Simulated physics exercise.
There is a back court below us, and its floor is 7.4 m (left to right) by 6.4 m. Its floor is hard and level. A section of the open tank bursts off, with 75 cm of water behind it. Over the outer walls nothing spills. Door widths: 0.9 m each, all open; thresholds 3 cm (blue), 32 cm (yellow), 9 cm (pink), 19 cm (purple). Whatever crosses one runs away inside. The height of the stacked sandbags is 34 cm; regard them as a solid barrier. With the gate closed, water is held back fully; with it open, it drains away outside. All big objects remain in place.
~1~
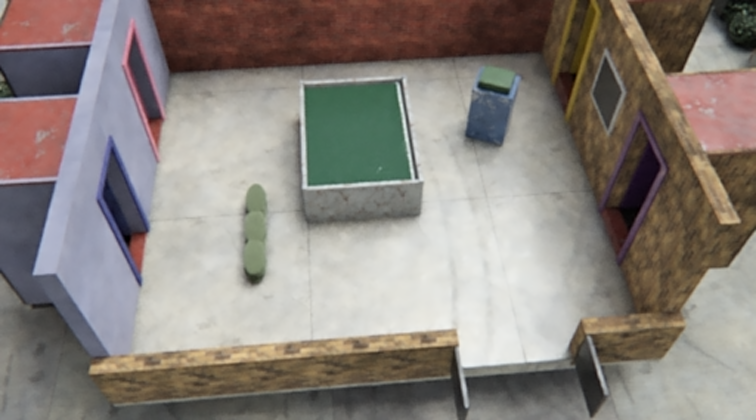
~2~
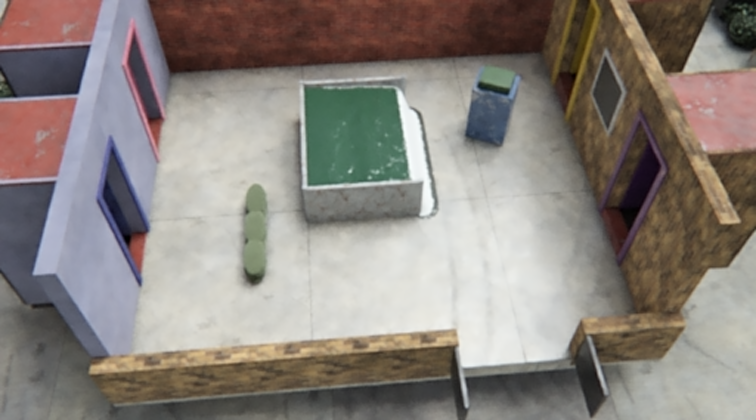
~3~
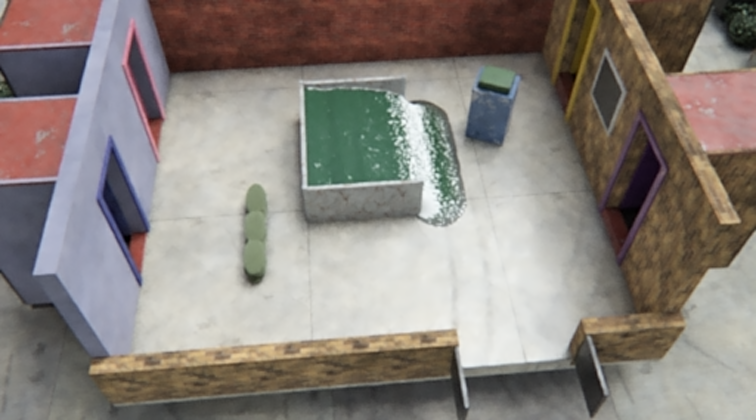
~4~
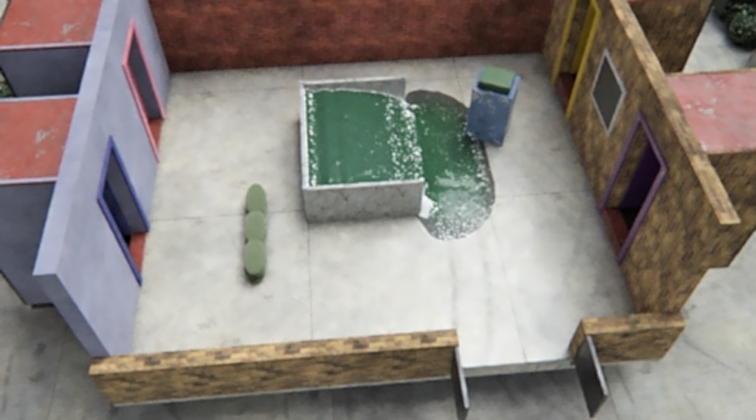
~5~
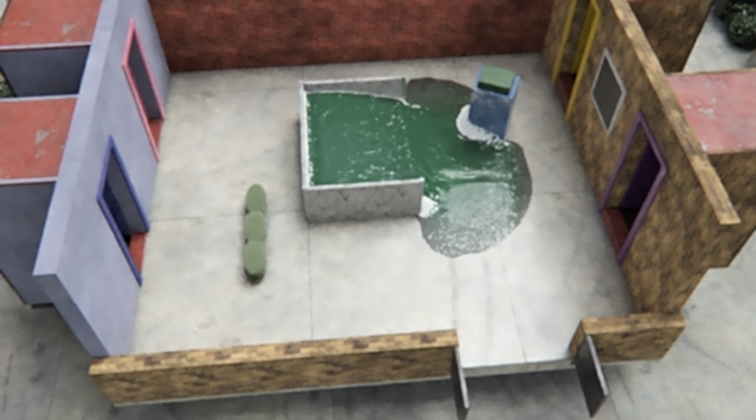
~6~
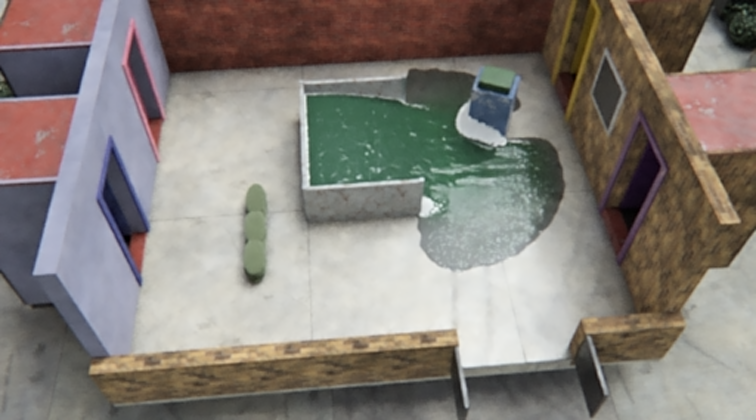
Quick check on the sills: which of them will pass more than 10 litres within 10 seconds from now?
Sill check: Blue door passes more; yellow door passes less or equal; pink door passes less or equal; purple door passes more.
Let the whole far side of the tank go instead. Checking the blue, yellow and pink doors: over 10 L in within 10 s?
Then: Blue beyond it, yellow short of it, pink beyond it.
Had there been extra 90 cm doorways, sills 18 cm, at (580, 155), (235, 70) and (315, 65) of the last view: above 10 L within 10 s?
Taking them in order, the first gets enough, the second too little and the third too little.
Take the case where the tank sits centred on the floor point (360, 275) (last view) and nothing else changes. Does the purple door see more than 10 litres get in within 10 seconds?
So the purple door tops the limit.
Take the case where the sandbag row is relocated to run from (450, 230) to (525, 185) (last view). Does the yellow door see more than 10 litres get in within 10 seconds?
Then, for the yellow door, it's lower.
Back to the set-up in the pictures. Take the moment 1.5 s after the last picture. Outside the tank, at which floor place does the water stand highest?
You'll find it around (646, 337).
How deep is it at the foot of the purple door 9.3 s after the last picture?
Depth: Approx. 6.5 cm.
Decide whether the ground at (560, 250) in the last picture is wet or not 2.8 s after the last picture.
It is wet.
Then, 0.7 s after the last picture water covers 30 % of the floor and is deepest (47 cm) near (590, 185); blue door not reached, yellow door 8 cm at the sill, 0 L in, pink door not reached, purple door 22 cm at the sill, 0 L in.
Then, 1.5 s after the last picture water covers 35 % of the floor and is deepest (49 cm) near (646, 337); blue door not reached, yellow door 11 cm at the sill, 0 L in, pink door not reached, purple door 28 cm at the sill, 15 L in.
Then, 2.8 s after the last picture water covers 50 % of the floor and is deepest (34 cm) near (642, 326); blue door not reached, yellow door 23 cm at the sill, 0 L in, pink door not reached, purple door 18 cm at the sill, 40 L in.
Then, 5.3 s after the last picture water covers 85 % of the floor and is deepest (18 cm) near (167, 102); blue door not reached, yellow door 11 cm at the sill, 0 L in, pink door 6 cm at the sill, 0 L in, purple door 13 cm at the sill, 41 L in.
Then, 9.3 s after the last picture water covers 95 % of the floor and is deepest (11 cm) near (210, 327); blue door 9 cm at the sill, 18 L in, yellow door 6 cm at the sill, 0 L in, pink door 8 cm at the sill, 3 L in, purple door 6 cm at the sill, 41 L in.
